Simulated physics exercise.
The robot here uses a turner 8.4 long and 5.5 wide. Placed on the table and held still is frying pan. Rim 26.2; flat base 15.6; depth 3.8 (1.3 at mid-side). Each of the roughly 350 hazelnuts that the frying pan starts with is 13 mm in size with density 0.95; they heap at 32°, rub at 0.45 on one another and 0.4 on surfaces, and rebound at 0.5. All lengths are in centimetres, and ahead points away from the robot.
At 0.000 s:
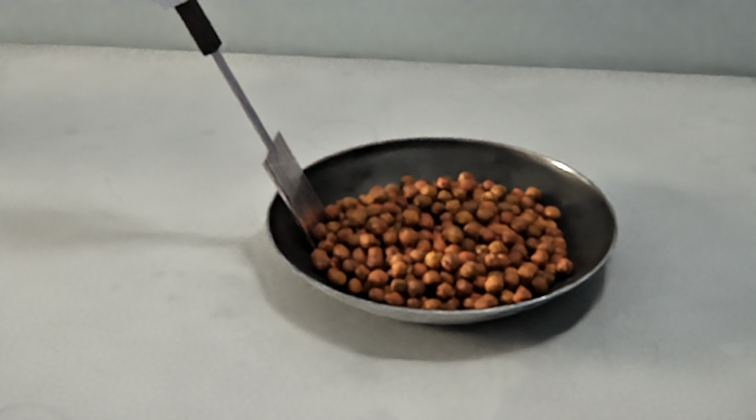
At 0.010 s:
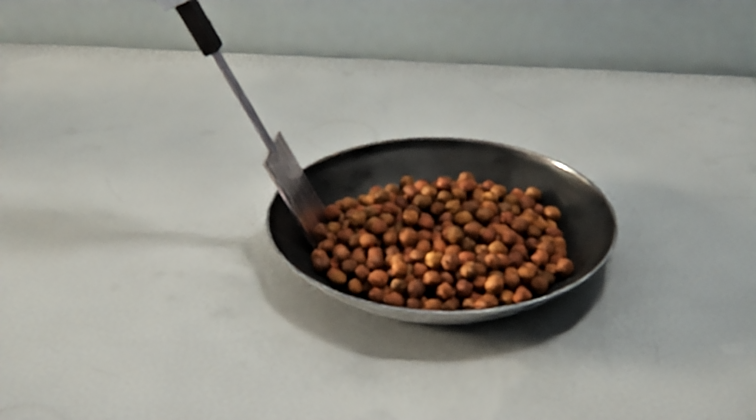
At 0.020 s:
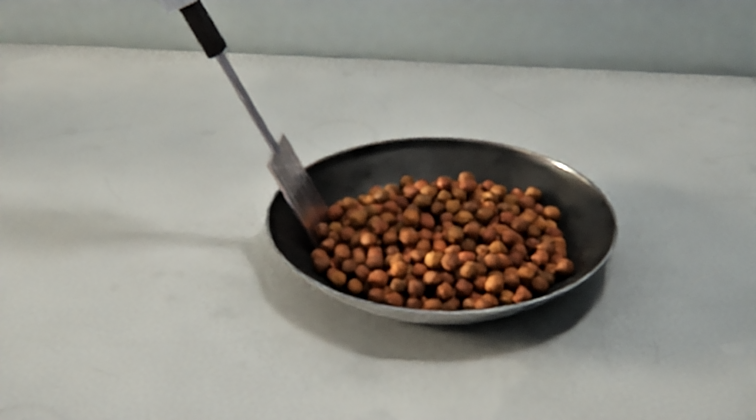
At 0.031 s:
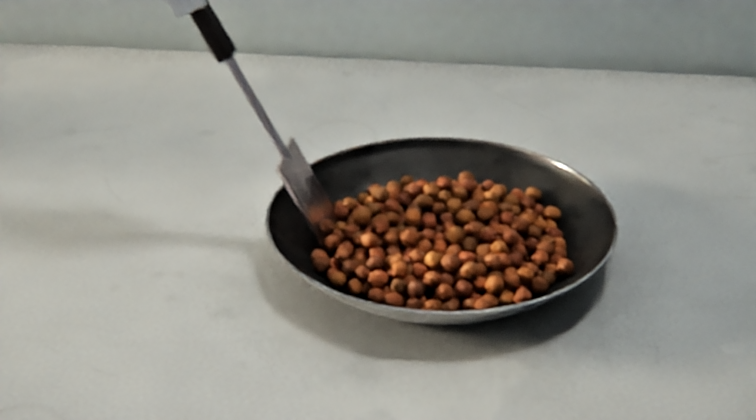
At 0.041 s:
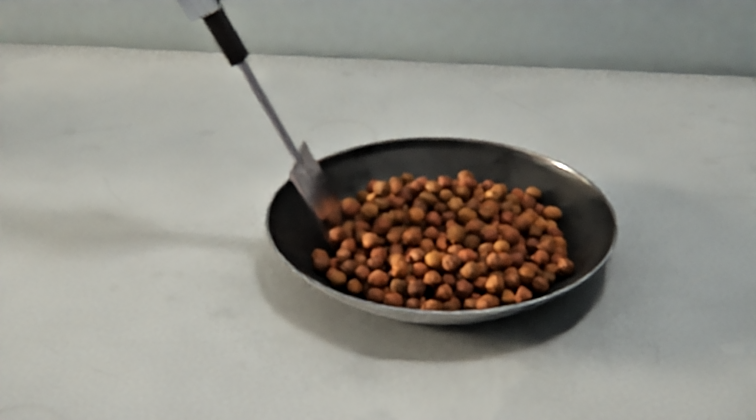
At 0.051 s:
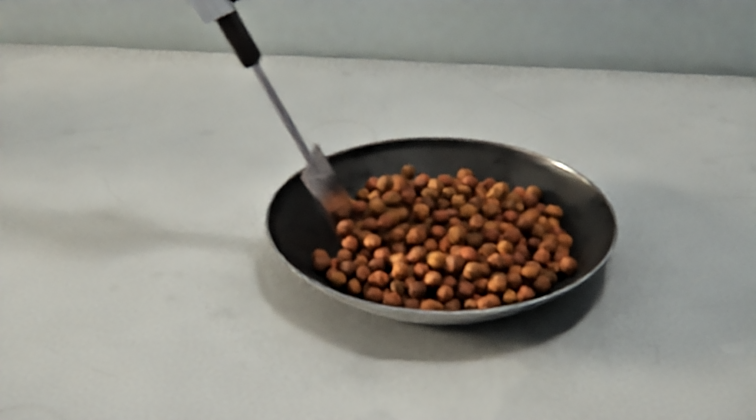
On a pale tabletop, a turner slides slightly rightward through brown balls in a still frying pan.
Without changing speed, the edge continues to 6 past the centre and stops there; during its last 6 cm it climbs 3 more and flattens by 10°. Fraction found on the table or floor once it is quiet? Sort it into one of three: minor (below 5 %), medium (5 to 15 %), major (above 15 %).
Medium, 5 to 15 %.
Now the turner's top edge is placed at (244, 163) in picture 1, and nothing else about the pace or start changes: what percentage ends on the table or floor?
Around 10 percent ends up on the table or floor.
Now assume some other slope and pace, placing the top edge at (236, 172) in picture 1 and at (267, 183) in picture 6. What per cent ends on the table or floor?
Roughly 5 %.
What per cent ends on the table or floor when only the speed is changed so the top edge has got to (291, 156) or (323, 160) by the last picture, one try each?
Some 0 and 15 per cent.
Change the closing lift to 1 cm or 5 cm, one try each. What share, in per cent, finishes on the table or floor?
I'd say close to 10 percent for the first and close to 10 percent for the second.
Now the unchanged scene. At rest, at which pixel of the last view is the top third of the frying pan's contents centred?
Close to pixel (535, 222).
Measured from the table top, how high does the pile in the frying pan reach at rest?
About 5.0 cm above the table.
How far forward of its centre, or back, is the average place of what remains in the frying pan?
I'd say close to 3.5 cm toward the front.
After 0.09 s, sloping 63°, highest piece 6 above the table; 352 in the frying pan.
After 0.14 s, sloping 60°, highest piece 8 above the table; 352 in the frying pan.
After 0.36 s, sloping 53°, highest piece 5 above the table; 326 in the frying pan, 24 on the table or floor, 2 on the blade or in flight.
After 1.41 s, sloping 53°, highest piece 5 above the table; 325 in the frying pan, 27 on the table or floor.
At rest, 325 in the frying pan, 27 on the table or floor. That is 8 % on the table or floor.
